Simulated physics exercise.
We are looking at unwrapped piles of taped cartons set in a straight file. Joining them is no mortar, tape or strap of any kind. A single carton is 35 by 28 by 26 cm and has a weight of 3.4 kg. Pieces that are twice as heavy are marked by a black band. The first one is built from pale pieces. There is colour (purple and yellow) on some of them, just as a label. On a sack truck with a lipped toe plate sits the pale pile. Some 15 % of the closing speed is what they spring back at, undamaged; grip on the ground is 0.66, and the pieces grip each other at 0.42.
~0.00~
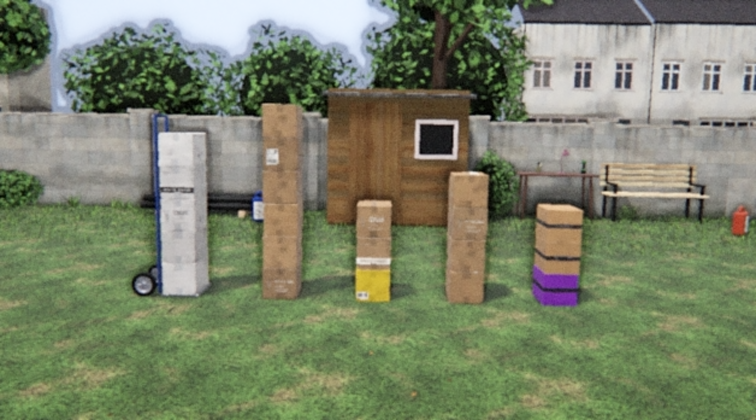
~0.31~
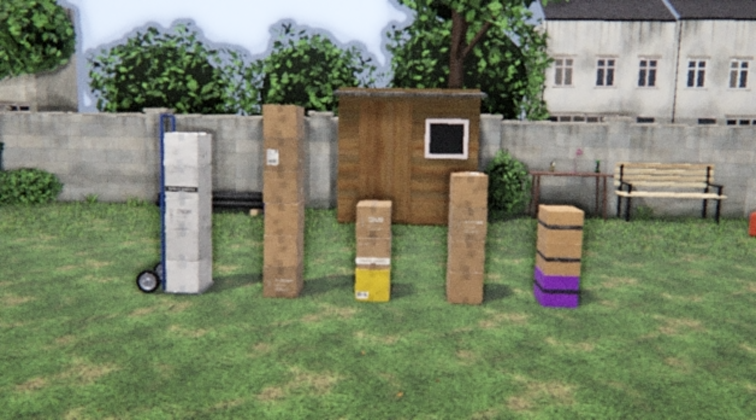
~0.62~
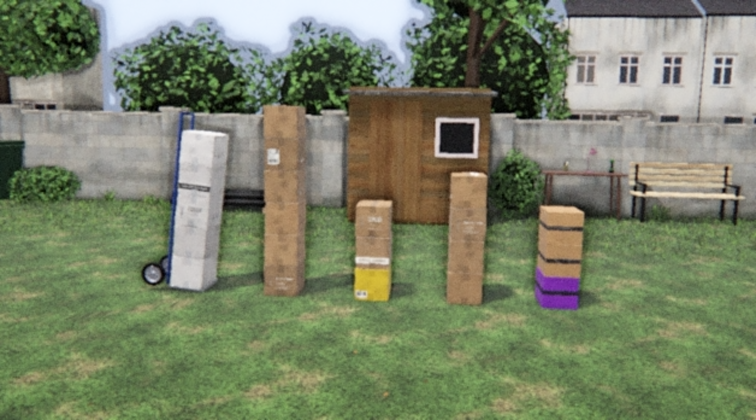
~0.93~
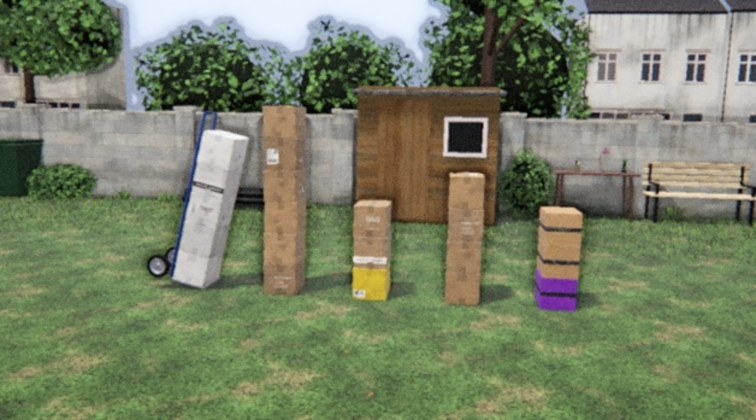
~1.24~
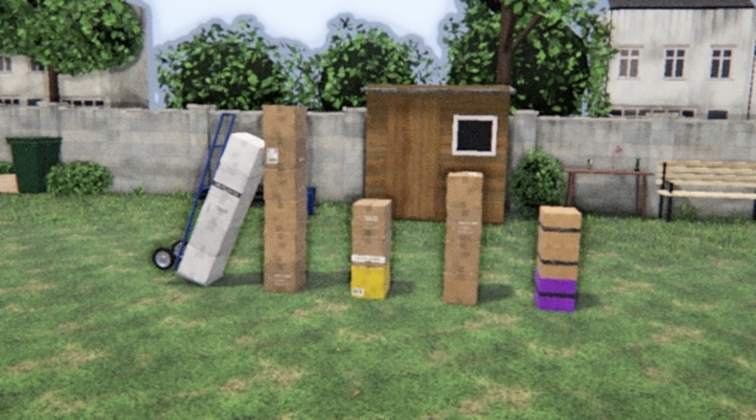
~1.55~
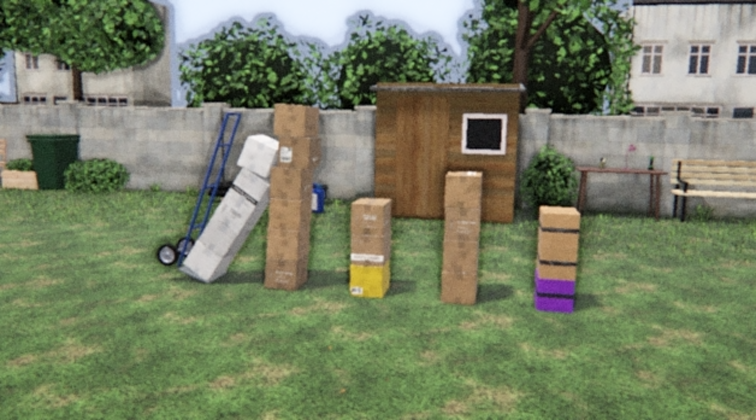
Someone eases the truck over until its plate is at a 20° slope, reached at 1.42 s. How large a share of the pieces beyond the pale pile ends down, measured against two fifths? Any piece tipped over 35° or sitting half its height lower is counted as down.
The share is above two fifths.
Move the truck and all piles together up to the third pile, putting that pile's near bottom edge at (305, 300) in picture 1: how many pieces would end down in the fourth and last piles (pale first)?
Fourth 0, last 0.
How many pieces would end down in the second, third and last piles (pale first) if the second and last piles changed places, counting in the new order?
Pile by pile, you'd see second at 0, third at 0 and last at 0 down.
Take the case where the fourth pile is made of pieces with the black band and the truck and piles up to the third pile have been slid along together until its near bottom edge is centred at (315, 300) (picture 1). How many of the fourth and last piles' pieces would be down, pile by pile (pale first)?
Result: Fourth pile 0, last pile 0.
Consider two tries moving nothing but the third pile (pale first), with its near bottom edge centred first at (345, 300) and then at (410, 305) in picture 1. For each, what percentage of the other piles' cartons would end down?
The first try gives 90 per cent, the second 90 per cent.
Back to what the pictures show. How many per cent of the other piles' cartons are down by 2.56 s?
40 per cent at that moment.
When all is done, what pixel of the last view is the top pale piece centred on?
(360, 244).
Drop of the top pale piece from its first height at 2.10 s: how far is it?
The top piece is some 20 centimetres lower than at the start.
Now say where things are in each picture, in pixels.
In the first frame (each place is the centre of the face we see best; the camera moves round a little), truck frame (156, 152) 0° forward; yellow carton (373, 286); purple carton (560, 290); the others all in place.
In the second frame, truck frame (162, 151) 1° forward; purple carton (561, 292).
In the third frame, truck frame (179, 148) 6° forward, top of the pale pile leaning 6°; purple carton (560, 293); the others all in place.
In the fourth frame, truck frame (198, 147) 13° forward, top of the pale pile leaning 13°; yellow carton (369, 285); the others all in place.
In the fifth frame, truck frame (213, 146) 19° forward, top of the pale pile leaning 23°; yellow carton (368, 283); the others all in place.
In the sixth frame, truck frame (218, 146) 20° forward, top of the pale pile leaning 22°; yellow carton (366, 282); purple carton (555, 296); 5 have shifted.
By 2.10 s, 5 of the pale pile down; none of the 16 other cartons down, 6 disturbed.
By 2.56 s, 5 of the pale pile down; 6 of the 16 other cartons down; yellow carton tilted 13°.
By 3.44 s, 5 of the pale pile down; 12 of the 16 other cartons down; purple carton tilted 32°; yellow carton tilted 27°.
When it is over (4.3 s), 5 of the pale pile down; 15 of the 16 other cartons down; purple carton on its side; yellow carton tilted 26°. That is 94 per cent. In pixels of the last frame, middles, purple carton near (589, 291), yellow carton near (382, 272).
